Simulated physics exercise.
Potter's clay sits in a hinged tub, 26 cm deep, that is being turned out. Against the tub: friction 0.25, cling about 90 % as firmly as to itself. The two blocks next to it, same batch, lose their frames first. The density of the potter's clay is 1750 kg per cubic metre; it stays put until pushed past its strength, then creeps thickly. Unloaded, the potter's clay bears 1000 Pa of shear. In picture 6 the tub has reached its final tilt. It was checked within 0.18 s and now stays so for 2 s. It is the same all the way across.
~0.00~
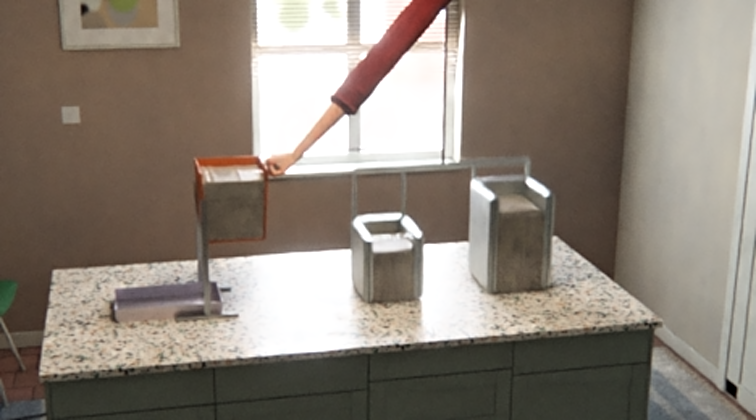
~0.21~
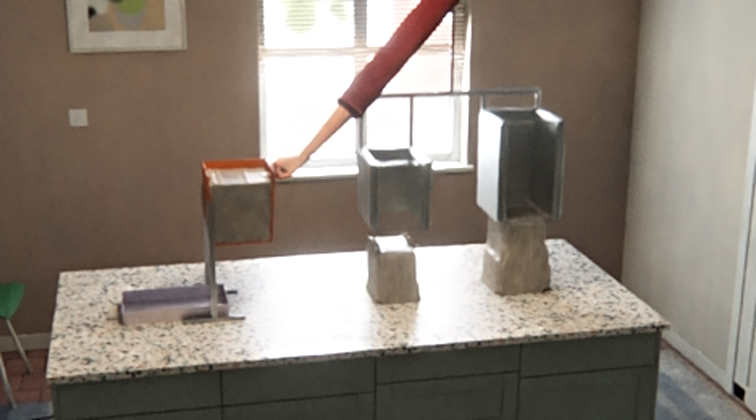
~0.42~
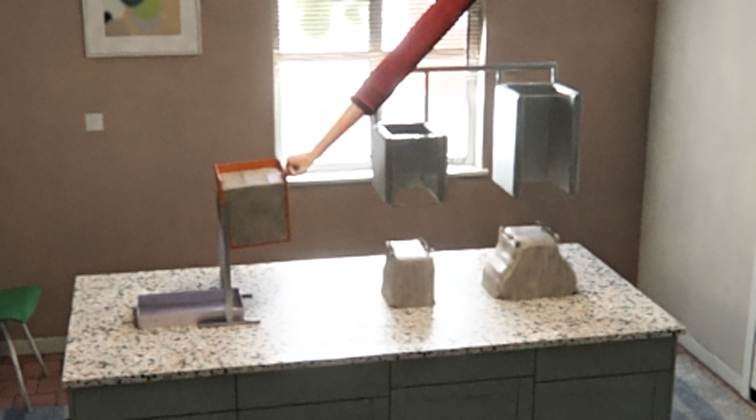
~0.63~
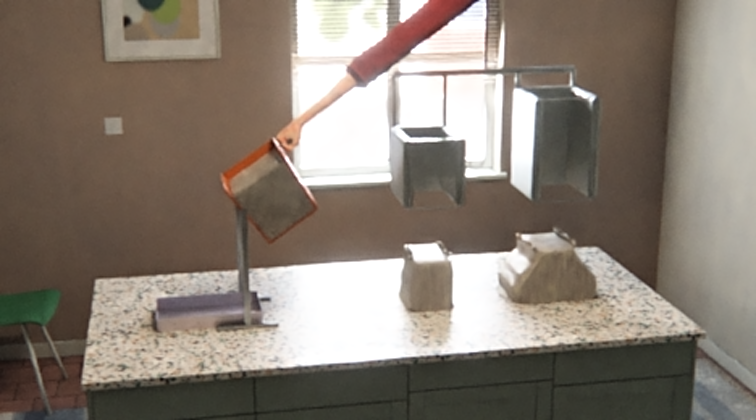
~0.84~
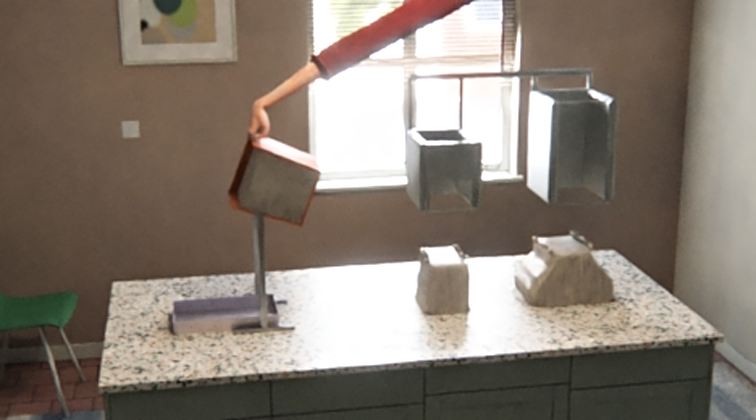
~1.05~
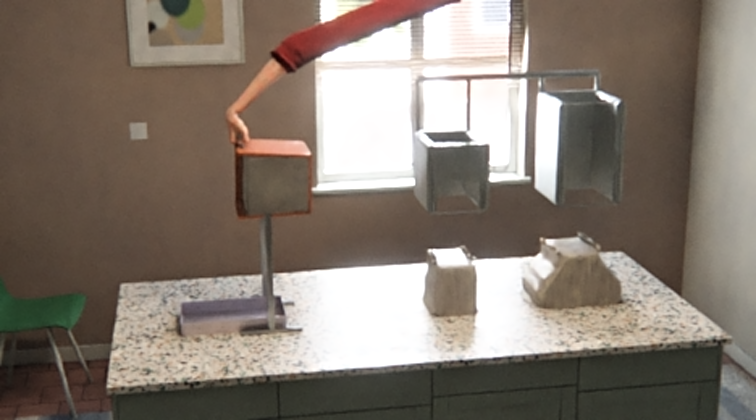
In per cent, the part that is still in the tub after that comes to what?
It comes to some 100 %.
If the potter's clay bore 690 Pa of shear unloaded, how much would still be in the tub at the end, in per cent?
In that case some 75 per cent.
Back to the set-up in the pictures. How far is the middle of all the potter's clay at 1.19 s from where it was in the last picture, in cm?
Roughly 0 cm.
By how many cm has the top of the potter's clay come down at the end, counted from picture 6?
Some 0 cm.
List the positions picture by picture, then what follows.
In the first picture, handle-side rim at (266, 171), tilt 0 degrees; highest point of the potter's clay at (260, 180); test blocks 22 cm, 34 cm high (left to right).
In the second picture, handle-side rim at (272, 174), tilt 0 degrees; highest point of the potter's clay at (267, 182); test blocks 22 cm, 32 cm high (left to right).
In the third picture, handle-side rim at (285, 173), tilt 5 degrees; highest point of the potter's clay at (280, 182); test blocks 22 cm, 24 cm high (left to right).
In the fourth picture, handle-side rim at (279, 153), tilt 34 degrees; highest point of the potter's clay at (281, 163); test blocks 22 cm, 23 cm high (left to right).
In the fifth picture, handle-side rim at (254, 147), tilt 69 degrees; highest point of the potter's clay at (262, 153); test blocks 22 cm, 23 cm high (left to right).
In the sixth picture, handle-side rim at (238, 155), tilt 88 degrees; highest point of the potter's clay at (251, 157); test blocks 22 cm, 23 cm high (left to right).
By 1.19 s, the tub is at 88 degrees and holds 100 %.
By 1.36 s, the tub is at 88 degrees and holds 100 %.
By 1.53 s, the tub is at 88 degrees and holds 100 %.
By 1.70 s, the tub is at 88 degrees and holds 100 %.
By 3.05 s, at the end, the tub is at 88 degrees and holds 100 %.
